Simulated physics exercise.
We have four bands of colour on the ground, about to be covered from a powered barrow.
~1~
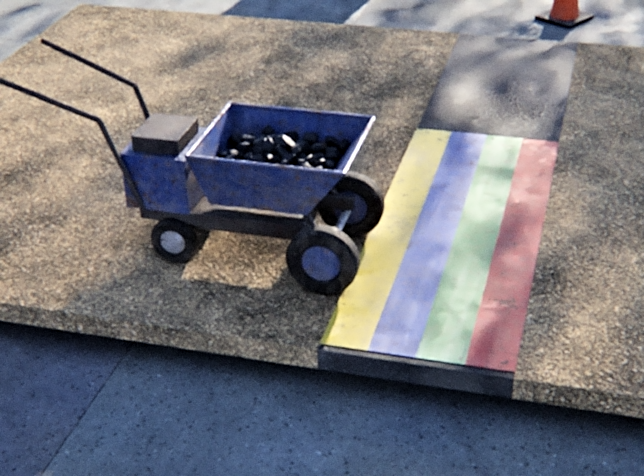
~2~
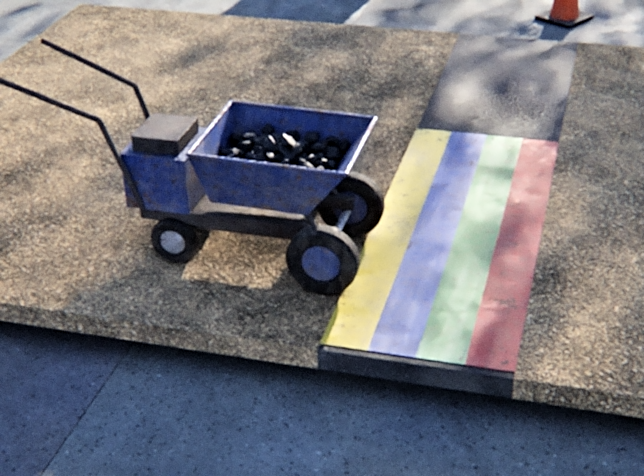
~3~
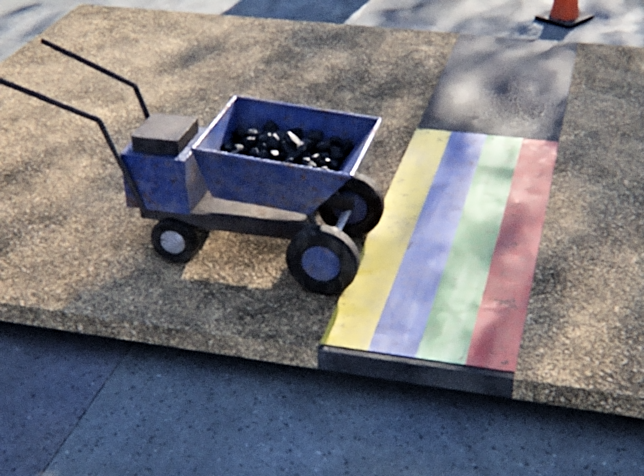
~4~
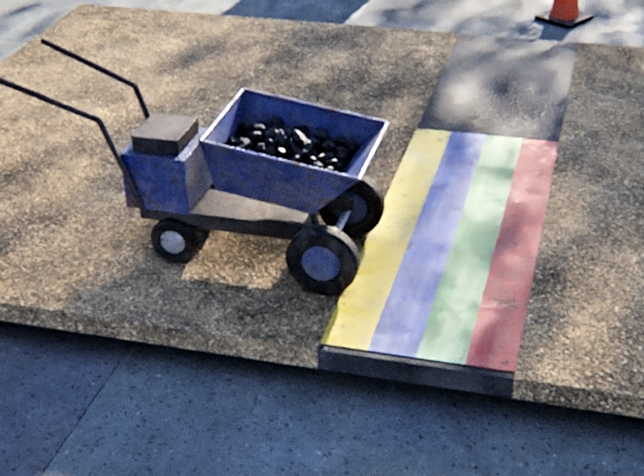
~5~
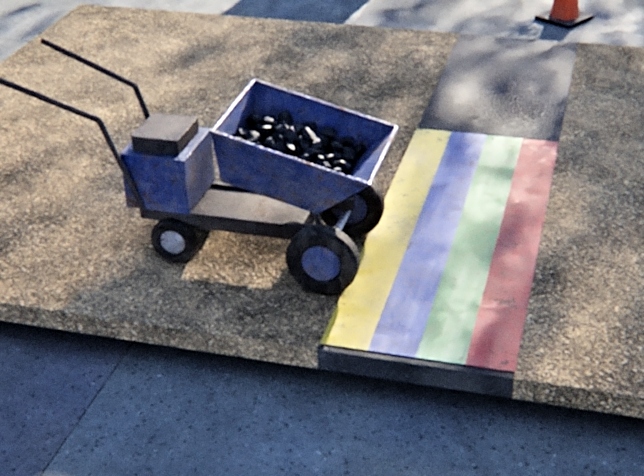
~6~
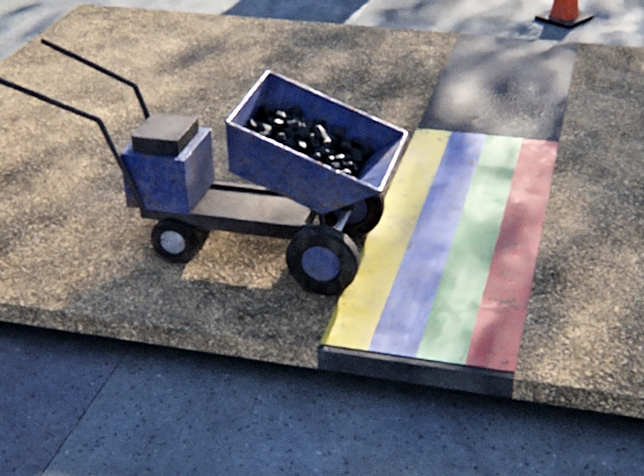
At first, a blue barrow with its skip level and loaded with black lumps stands beside yellow, blue, green and red strips on the ground. The skip then tilts gradually toward the right, its back end rising clear of the barrow's bed, while the wheels stay still and the lumps remain inside.
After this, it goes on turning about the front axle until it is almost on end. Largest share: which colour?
Colour: Green.
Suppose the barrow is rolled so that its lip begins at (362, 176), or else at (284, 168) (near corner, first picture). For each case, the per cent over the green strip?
The share would be near 40 percent, and then near 20 percent.
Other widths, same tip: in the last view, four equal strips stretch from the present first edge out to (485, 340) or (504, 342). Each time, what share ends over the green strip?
30 and 40 percent, roughly.
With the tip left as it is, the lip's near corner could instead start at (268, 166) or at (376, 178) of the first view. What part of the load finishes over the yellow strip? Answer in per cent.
First position: Some 40 percent; second position: Some 0 percent.
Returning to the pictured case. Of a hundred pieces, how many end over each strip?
In percent: Yellow strip 0, blue strip 15, green strip 45, red strip 30.
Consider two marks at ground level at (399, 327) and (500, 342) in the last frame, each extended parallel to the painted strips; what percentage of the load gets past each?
In order: 100 per cent, then 20 per cent.
Just after the last frame, skip tipped steeply; every one in the skip.
A moment on, skip tipped right over; the larger part in the skip; about a tenth over the green strip; just a few over the red strip.
Further on, skip tipped right over; about a tenth in the skip; about a tenth over the blue strip; roughly a third over the green strip; roughly a quarter over the red strip; about a tenth off the paint.
When it is over, skip tipped right over; just a few in the skip; not one over the yellow strip; about a tenth over the blue strip; roughly half over the green strip; roughly a quarter over the red strip; about a tenth off the paint.
